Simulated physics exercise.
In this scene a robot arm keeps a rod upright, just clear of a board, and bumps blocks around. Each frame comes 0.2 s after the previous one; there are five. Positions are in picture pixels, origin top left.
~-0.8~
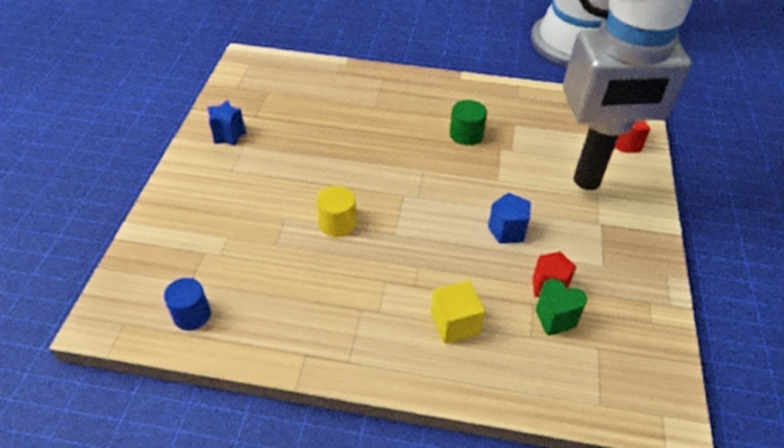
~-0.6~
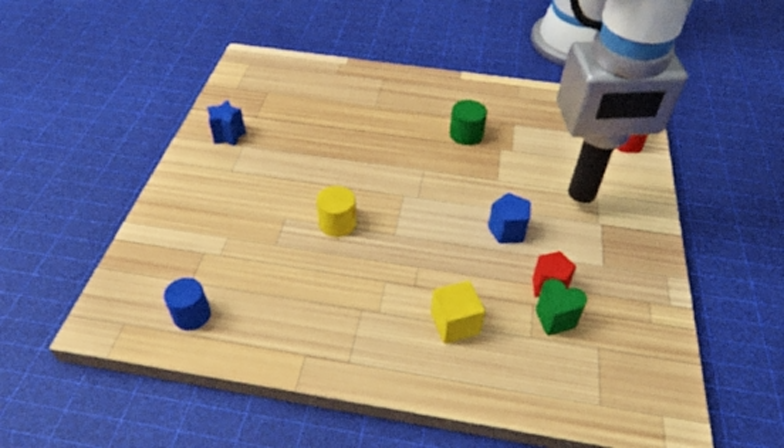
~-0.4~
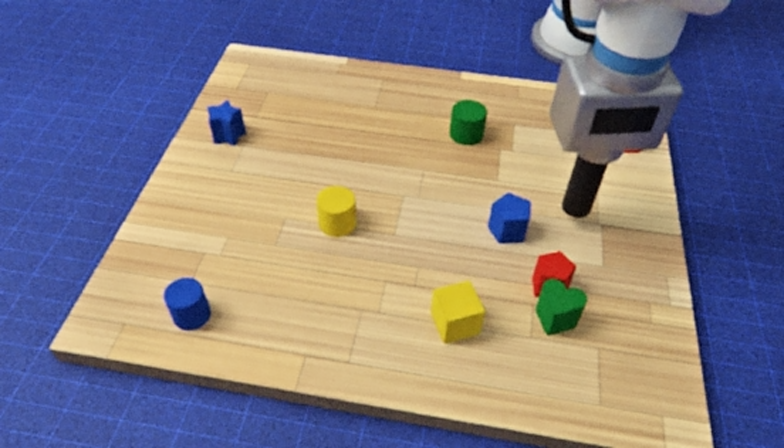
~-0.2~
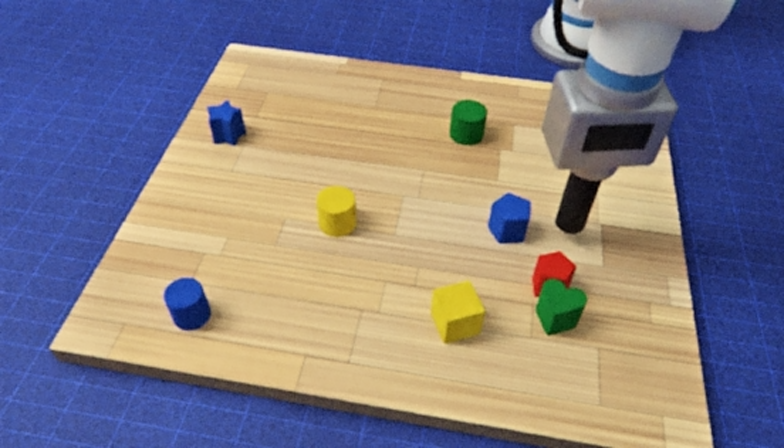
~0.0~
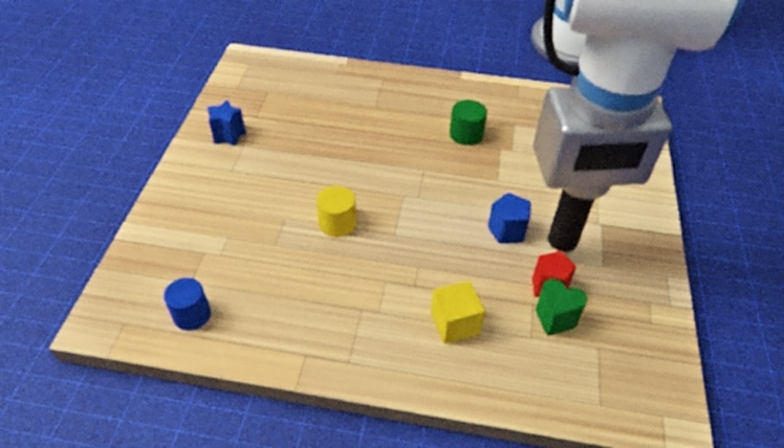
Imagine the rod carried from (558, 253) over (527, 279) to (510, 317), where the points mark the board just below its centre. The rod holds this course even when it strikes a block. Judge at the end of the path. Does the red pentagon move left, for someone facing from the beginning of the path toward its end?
I'd say yes.
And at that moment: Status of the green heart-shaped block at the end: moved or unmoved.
Displaced.
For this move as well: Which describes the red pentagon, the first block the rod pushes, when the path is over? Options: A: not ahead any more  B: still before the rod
Correct choice: A.
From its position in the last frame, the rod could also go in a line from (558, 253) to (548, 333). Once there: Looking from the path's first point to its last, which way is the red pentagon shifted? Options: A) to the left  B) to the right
Answer: B.
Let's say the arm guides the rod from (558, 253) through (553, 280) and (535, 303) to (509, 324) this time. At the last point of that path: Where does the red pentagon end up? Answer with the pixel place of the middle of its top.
The middle of its upper face will lie at (517, 331).
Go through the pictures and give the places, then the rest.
The first frame shows lower end of the rod at (587, 181), tops of blocks, blue pentagon at (513, 206), red pentagon at (557, 264), green heart-shaped block at (564, 296).
The second frame shows rod at (582, 194), blocks as before.
The third frame shows rod at (576, 208), blocks as before.
The fourth frame shows rod at (570, 223), blocks as before.
The fifth frame shows rod at (563, 241), blue pentagon at (513, 206), red pentagon at (557, 264), green heart-shaped block at (564, 296).
What follows on the original path. One third of the way, rod at (540, 258); red pentagon at (555, 273); green heart-shaped block at (562, 301), turned 15° anticlockwise.
Two thirds of the way, rod at (523, 279); red pentagon at (551, 290), turned 30° anticlockwise; green heart-shaped block at (566, 318), turned 40° anticlockwise.
At the end, rod at (513, 305); blue pentagon not moved; red pentagon at (552, 301), turned 50° anticlockwise; green heart-shaped block at (572, 327), turned 55° anticlockwise.
